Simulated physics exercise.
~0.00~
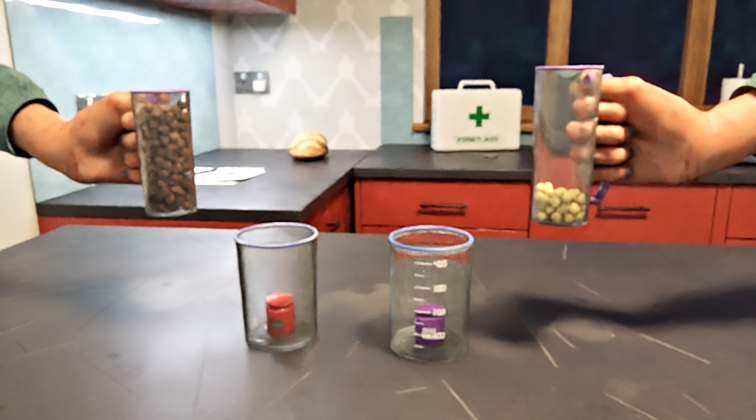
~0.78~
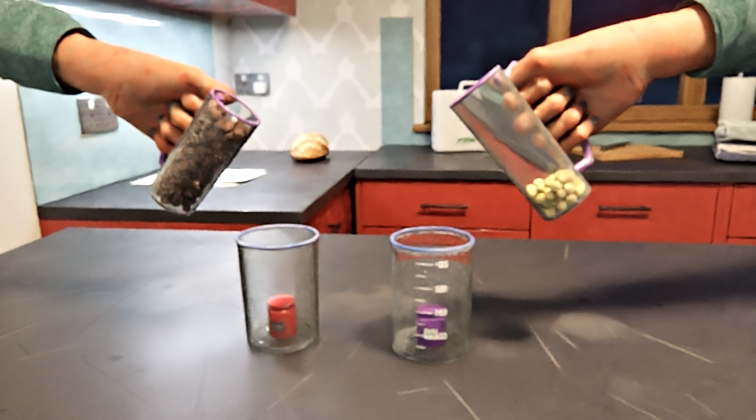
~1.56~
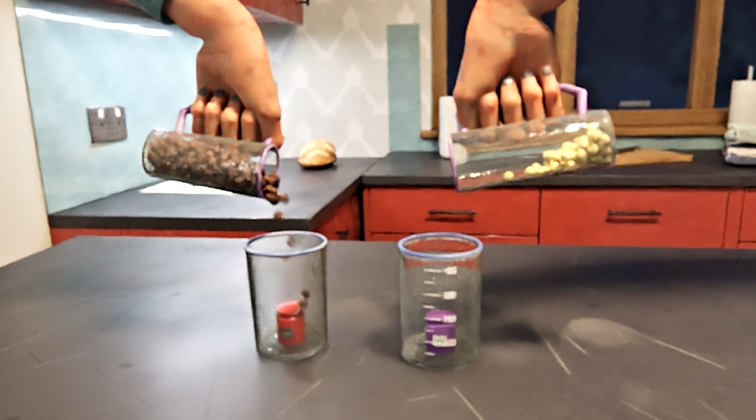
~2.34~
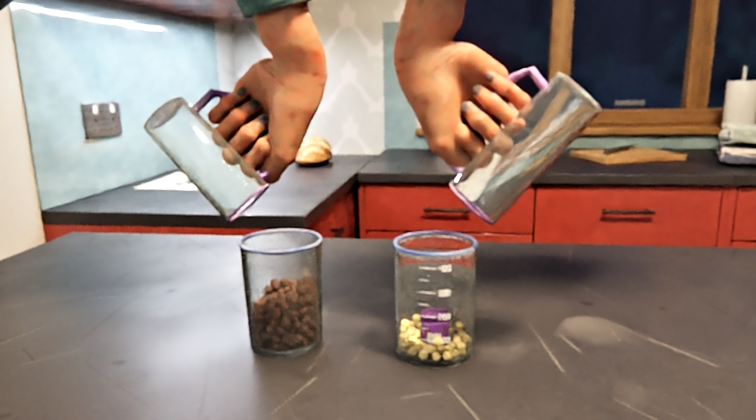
On a dark kitchen worktop, two hands tip clear cups over a glass holding a small red object and a beaker holding a purple one, emptying them until brown pieces cover the red object while the purple one still shows above the pale pieces.
